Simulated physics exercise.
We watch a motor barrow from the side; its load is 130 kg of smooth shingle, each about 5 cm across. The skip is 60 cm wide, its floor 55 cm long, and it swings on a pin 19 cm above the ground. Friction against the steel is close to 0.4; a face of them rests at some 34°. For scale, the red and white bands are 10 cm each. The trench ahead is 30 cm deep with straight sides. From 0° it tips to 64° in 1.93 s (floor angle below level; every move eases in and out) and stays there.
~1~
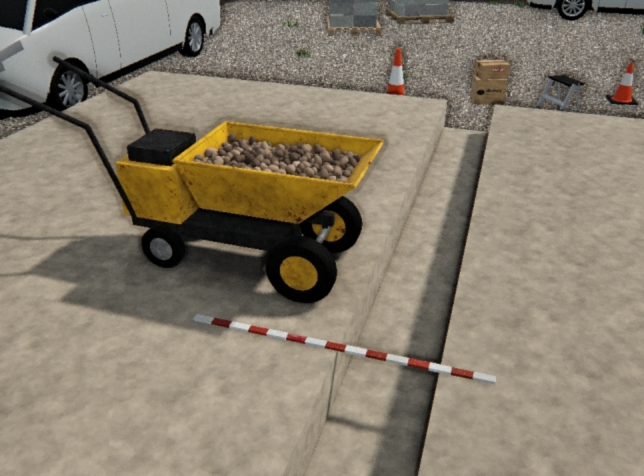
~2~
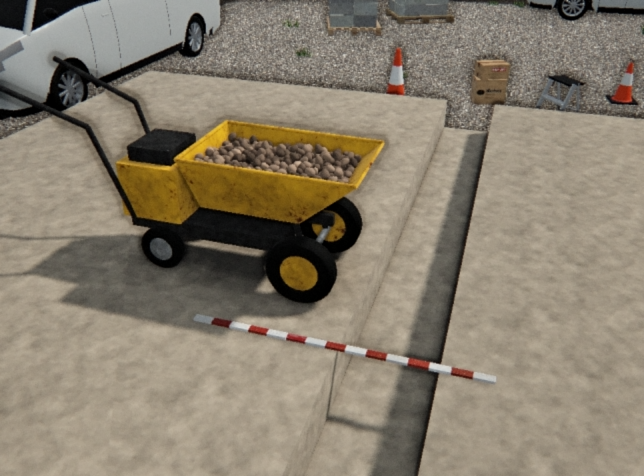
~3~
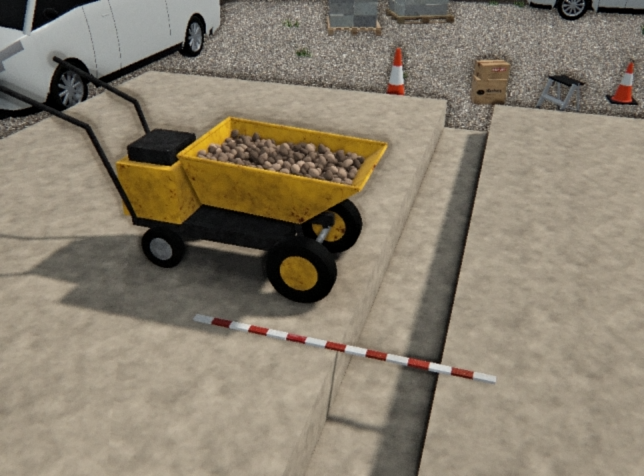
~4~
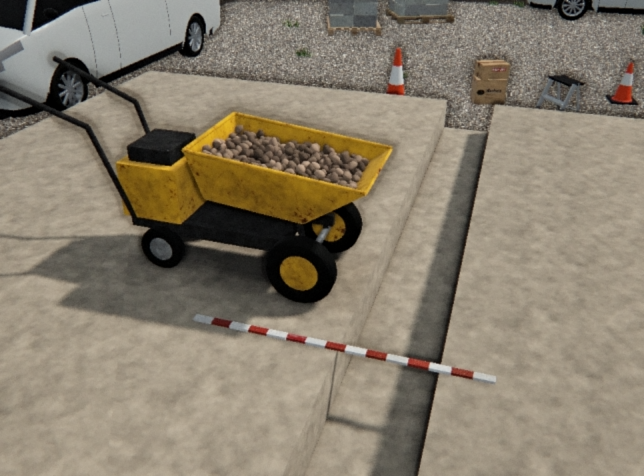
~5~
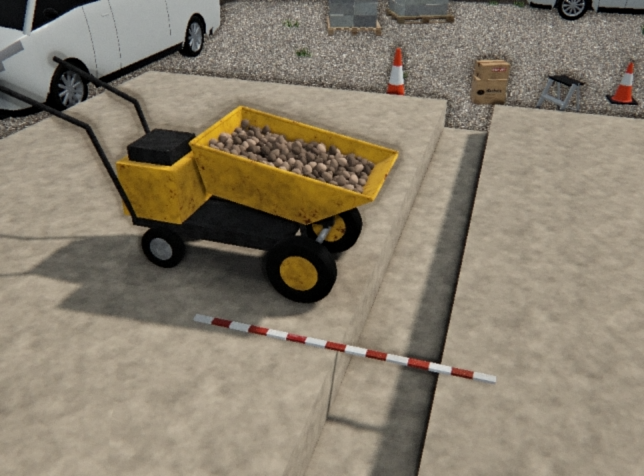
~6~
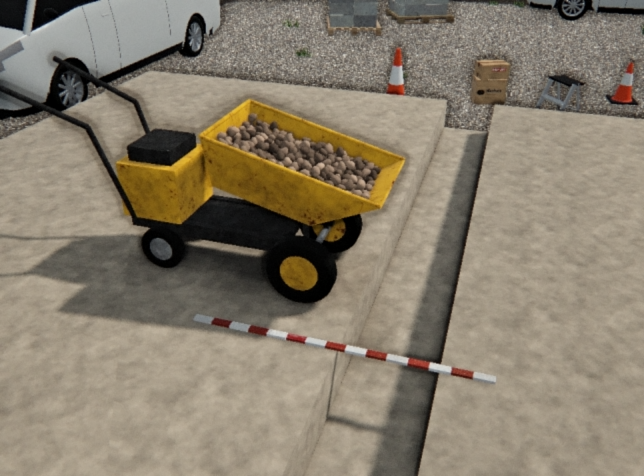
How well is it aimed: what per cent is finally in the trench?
Close to 50 in a hundred.
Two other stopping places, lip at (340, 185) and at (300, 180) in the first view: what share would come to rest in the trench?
Near 75 per cent from the first place, 100 from the second.
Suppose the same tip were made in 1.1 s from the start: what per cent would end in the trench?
It would be near 45 per cent.
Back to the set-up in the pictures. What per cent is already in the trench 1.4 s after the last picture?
Some 30 per cent.
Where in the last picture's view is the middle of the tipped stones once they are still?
Their middle is at about (448, 319).
Then, 0.9 s after the last picture the floor is at 54°, 98 % in the skip, 2 % in the trench; the foremost stones are at (437, 275).
Then, 1.4 s after the last picture the floor is at 64°, 30 % in the skip, 30 % in the trench, 40 % past the trench; the foremost stones are at (555, 313).
Then, 1.8 s after the last picture the floor is at 64°, 7 % in the skip, 43 % in the trench, 50 % past the trench; the foremost stones are at (622, 322).
Then, 3.7 s after the last picture the floor is at 64°, 0 % in the skip, 50 % in the trench, 50 % past the trench; the foremost stones are past the picture's edge.
